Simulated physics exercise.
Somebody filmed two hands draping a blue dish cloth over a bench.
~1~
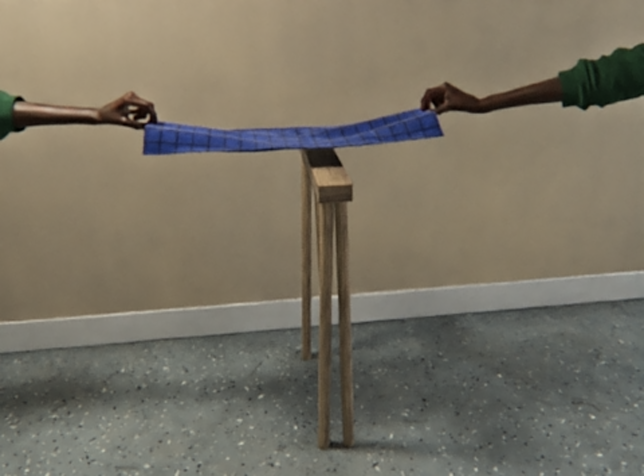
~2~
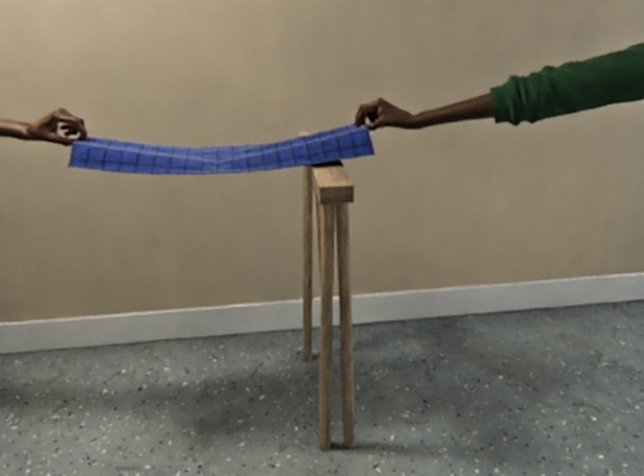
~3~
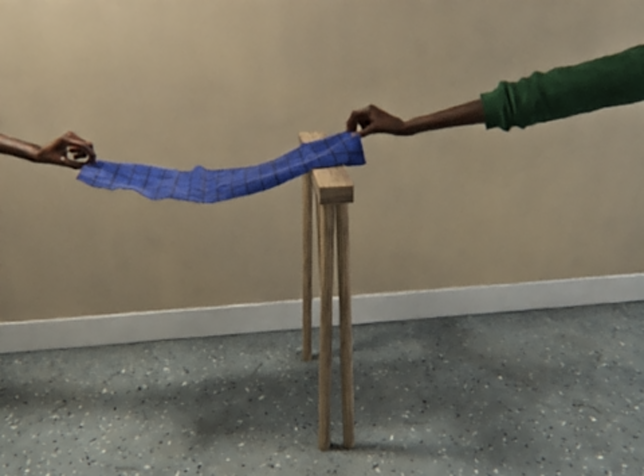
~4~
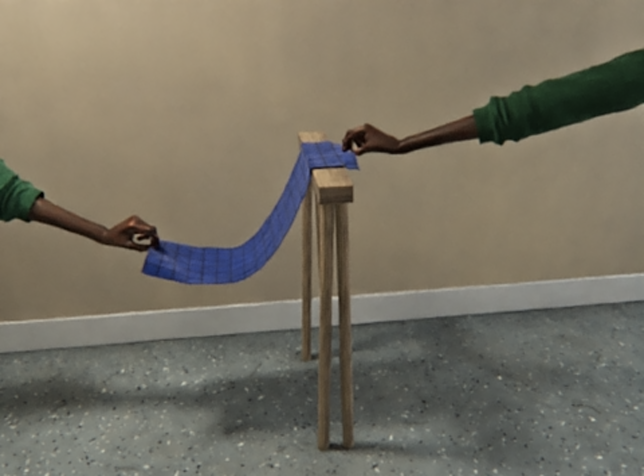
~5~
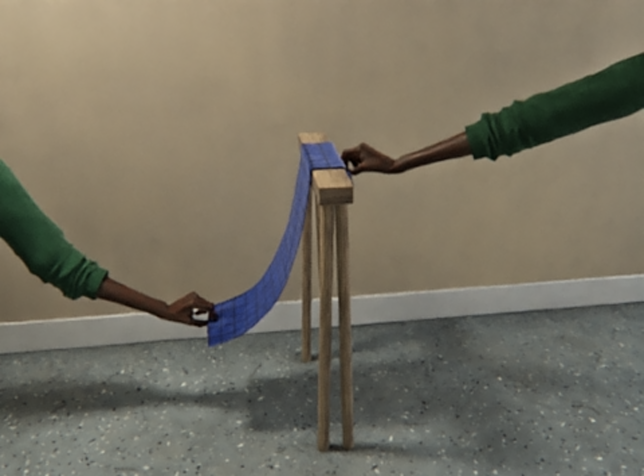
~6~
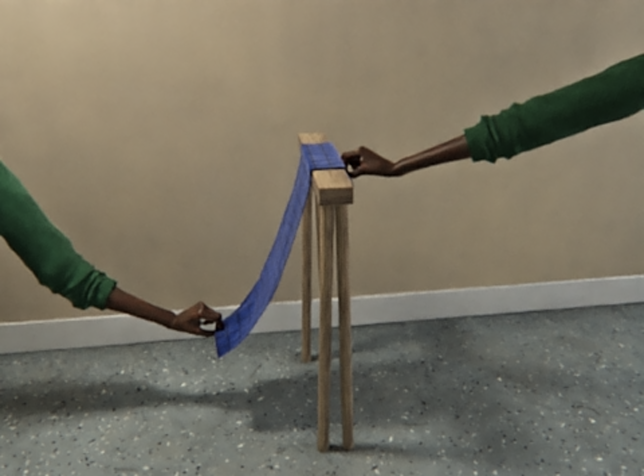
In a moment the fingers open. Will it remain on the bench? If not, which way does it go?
In the end the blue dish cloth falls on the left side.
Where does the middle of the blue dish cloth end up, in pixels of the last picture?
At about (289, 401).
Then, 0.40 s later than the last view, dish cloth clear of the top and falling near (285, 331).
Then, 0.66 s later than the last view, dish cloth in a heap on the floor near (289, 400).
Finally, dish cloth in a heap on the floor near (289, 402). The blue dish cloth drops leftwards.
